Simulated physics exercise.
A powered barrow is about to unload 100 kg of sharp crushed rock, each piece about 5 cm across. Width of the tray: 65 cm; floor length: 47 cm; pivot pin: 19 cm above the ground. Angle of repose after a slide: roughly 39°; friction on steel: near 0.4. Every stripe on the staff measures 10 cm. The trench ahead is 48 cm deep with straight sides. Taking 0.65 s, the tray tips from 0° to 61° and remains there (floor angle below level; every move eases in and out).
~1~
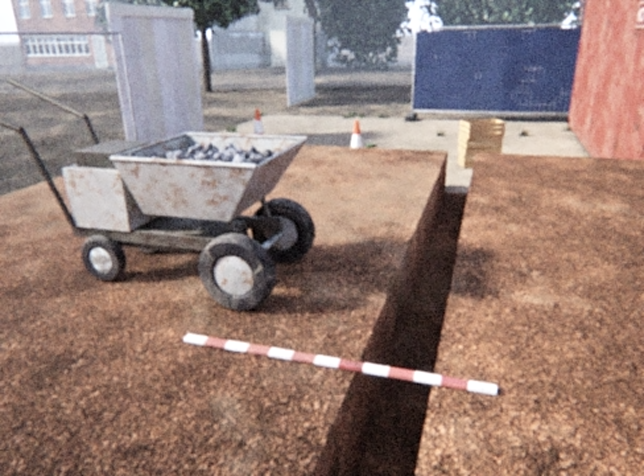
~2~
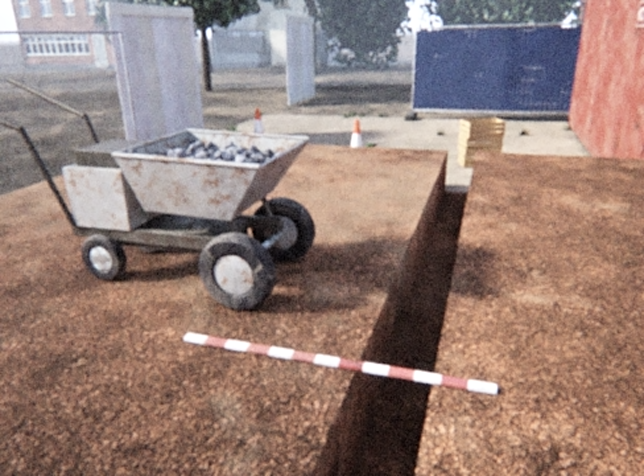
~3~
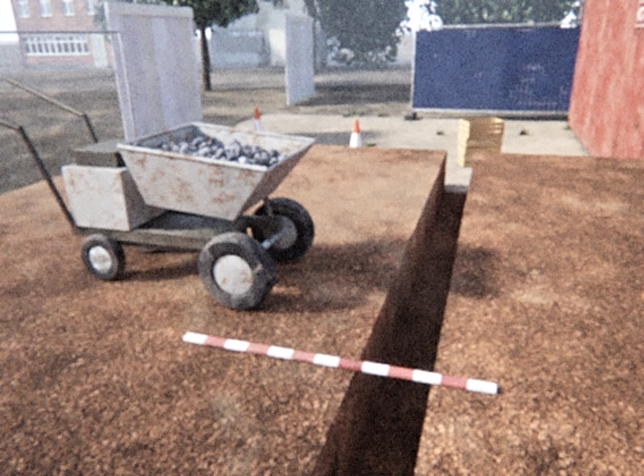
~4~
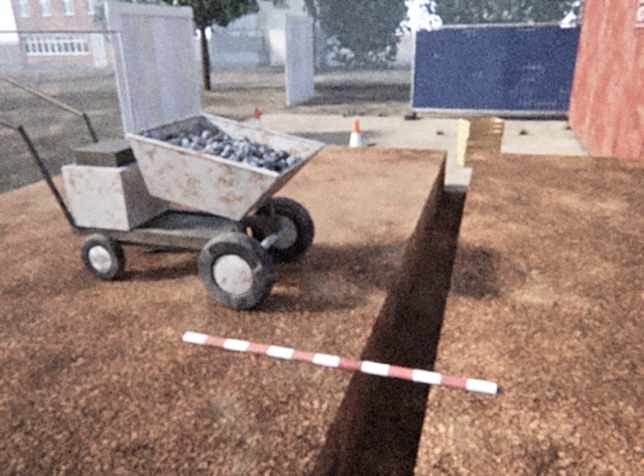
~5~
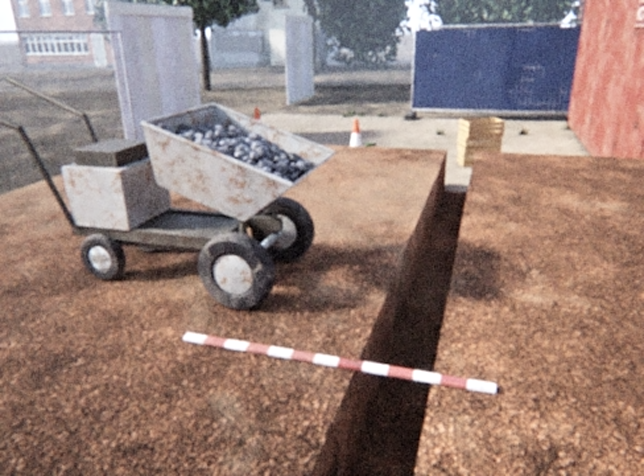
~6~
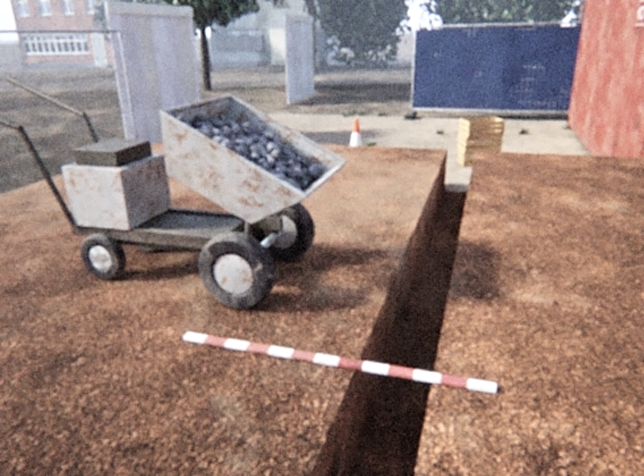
The clip shows a small four-wheeled barrow loaded with grey stones, standing beside a narrow trench and a red-and-white striped staff. Its tray starts level, then tilts steadily forward to the right while the wheels stay in place.
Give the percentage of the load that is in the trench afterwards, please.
Near 35 per cent of the load.
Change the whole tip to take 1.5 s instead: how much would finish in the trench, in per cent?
Then about 20 per cent.
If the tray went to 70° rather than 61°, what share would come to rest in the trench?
Share in trench: Approx. 65%.
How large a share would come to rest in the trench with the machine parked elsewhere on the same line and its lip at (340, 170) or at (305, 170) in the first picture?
5 % and 20 %.
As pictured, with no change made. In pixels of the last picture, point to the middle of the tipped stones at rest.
Their middle is at about (417, 374).
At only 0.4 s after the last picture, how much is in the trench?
About 5 per cent by then.
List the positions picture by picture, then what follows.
In the first frame, lip at (256, 167), floor tilted 0°, highest stones at (211, 151).
In the second frame, lip at (259, 167), floor tilted 1°, highest stones at (212, 149).
In the third frame, the tray is at 5°, its lip at (267, 170); the top of the load is at (209, 144).
In the fourth frame, lip at (278, 176), floor tilted 11°, highest stones at (201, 138).
In the fifth frame, the tray is at 19°, its lip at (292, 185); the top of the load is at (209, 130).
In the sixth frame, lip at (306, 197), floor tilted 27°, highest stones at (218, 123).
Then, 0.2 s after the last picture the floor is at 52°, 100 % in the tray; the foremost stones are at (329, 218).
Then, 0.4 s after the last picture the floor is at 61°, 92 % in the tray, 4 % short of the trench, 4 % in the trench; the foremost stones are at (401, 277).
Then, 0.8 s after the last picture the floor is at 61°, 63 % in the tray, 5 % short of the trench, 29 % in the trench, 3 % past the trench; the foremost stones are at (501, 307).
Then, 2.8 s after the last picture the floor is at 61°, 57 % in the tray, 5 % short of the trench, 35 % in the trench, 3 % past the trench; the foremost stones are at (531, 310).
